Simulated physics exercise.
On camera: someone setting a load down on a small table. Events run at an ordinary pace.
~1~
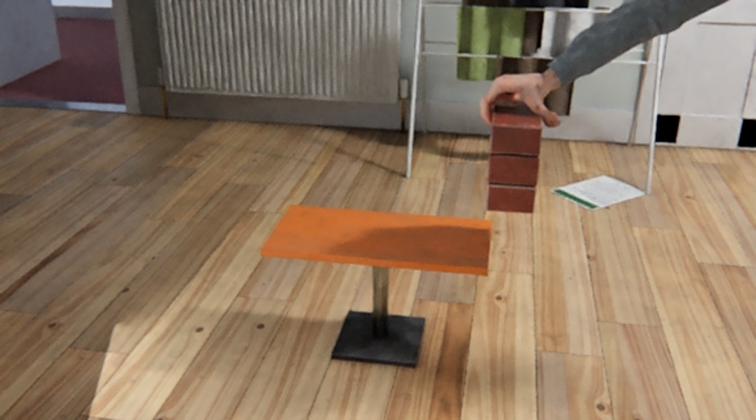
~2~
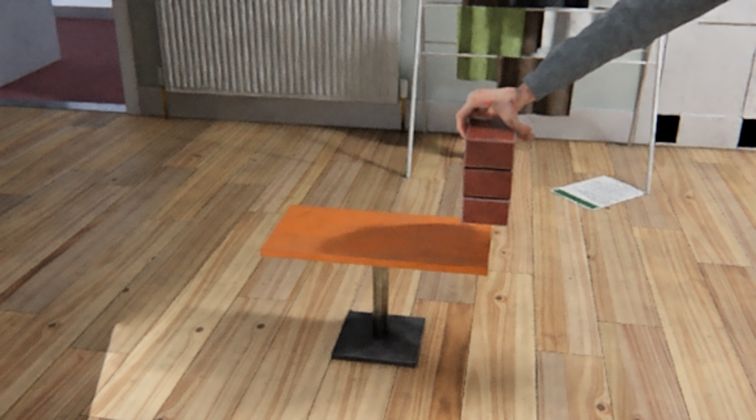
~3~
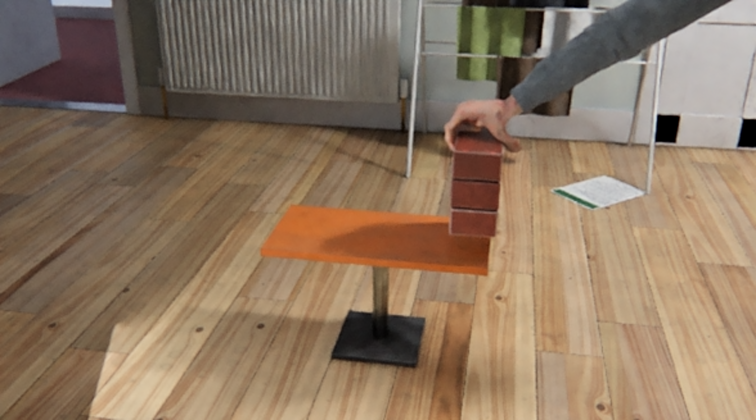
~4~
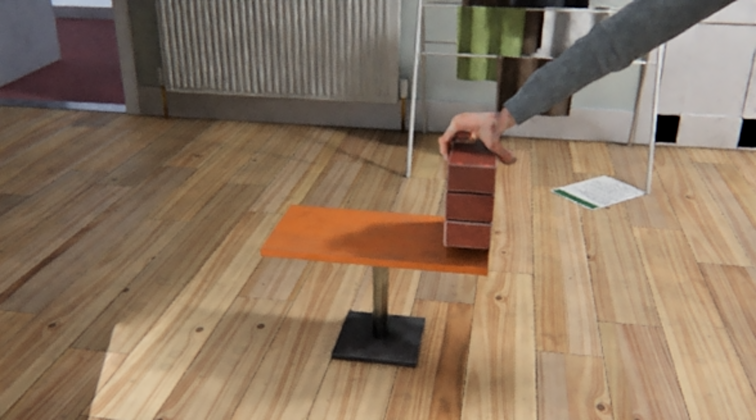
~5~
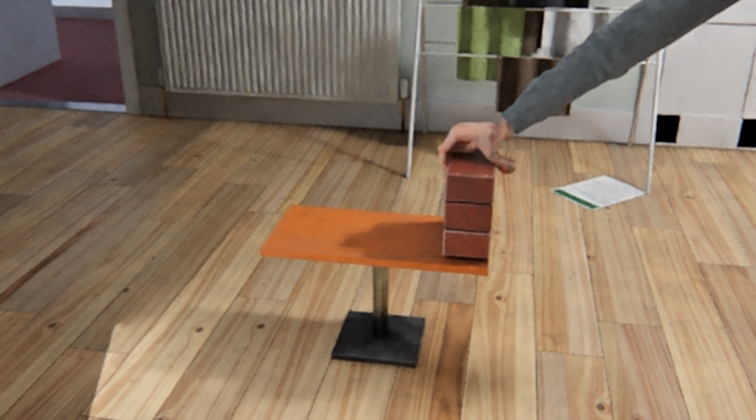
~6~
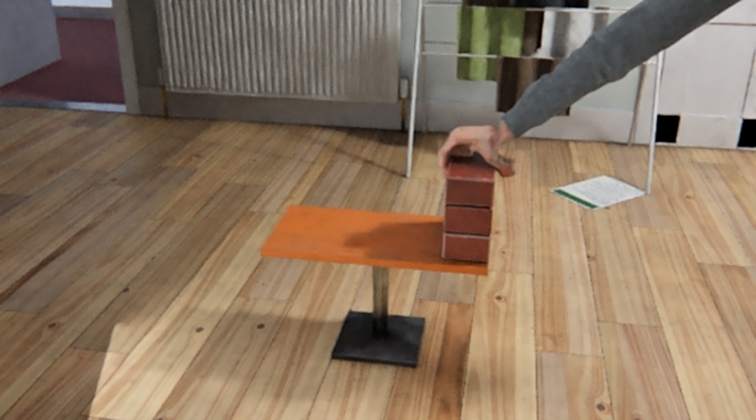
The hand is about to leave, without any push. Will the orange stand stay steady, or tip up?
In the end the orange stand goes over.
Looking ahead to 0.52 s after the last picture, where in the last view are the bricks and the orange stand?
The bricks at (561, 263), the orange stand at (460, 242).
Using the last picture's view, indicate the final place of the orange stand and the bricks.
The orange stand around (508, 271); the bricks around (674, 352).
Then, 0.52 s after the last picture, orange stand tipped 36° from how it was near (460, 242).
At rest, the orange stand overbalances, near (508, 270).
